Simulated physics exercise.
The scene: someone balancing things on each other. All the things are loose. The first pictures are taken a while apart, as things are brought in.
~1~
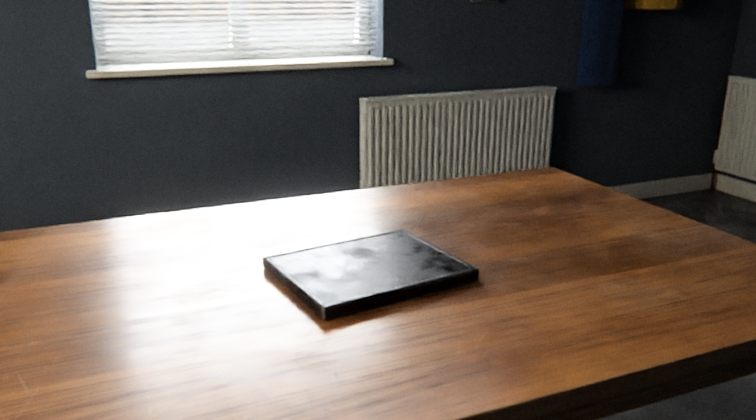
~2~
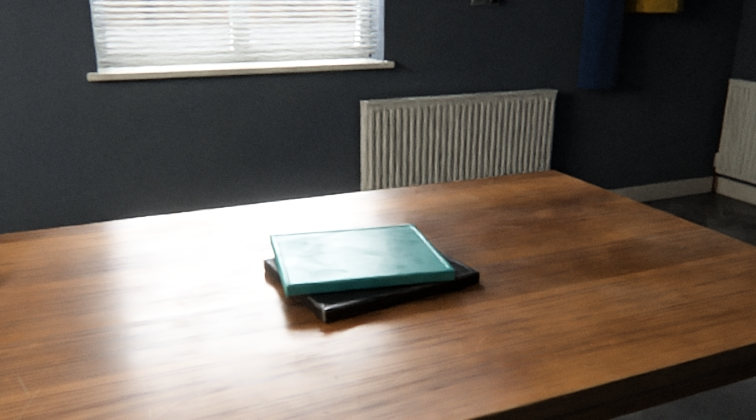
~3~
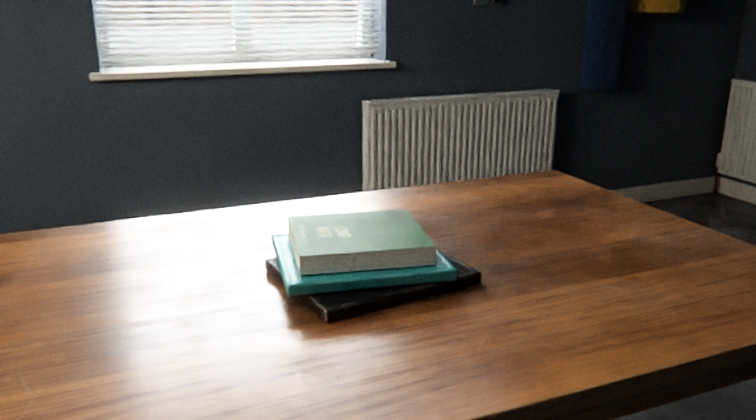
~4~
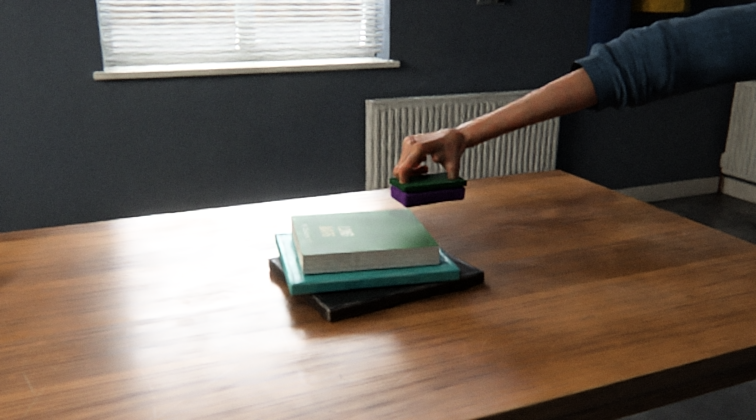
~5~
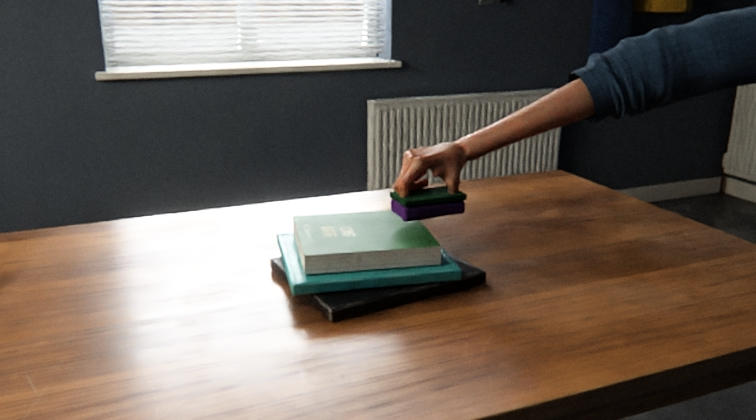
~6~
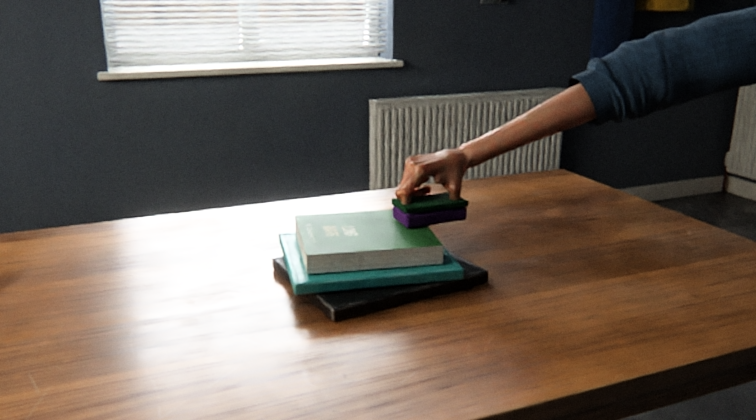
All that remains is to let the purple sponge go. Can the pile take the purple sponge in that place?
Here the pile comes apart.
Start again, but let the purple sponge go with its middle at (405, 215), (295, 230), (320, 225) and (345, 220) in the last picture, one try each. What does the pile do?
First try: It holds; second try: It loses its balance; third try: It stays up; fourth try: It holds.
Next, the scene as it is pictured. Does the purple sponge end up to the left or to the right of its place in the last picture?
It goes to the right.
Then, 0.30 s after the last picture, purple sponge now fallen.
Then, 0.40 s after the last picture, things are still on the move.
Then, 0.80 s after the last picture, nothing new.
At rest, fallen, purple sponge; the other 3 in place. Seen from the same camera at the end, purple sponge near (469, 235). The pile gives way.
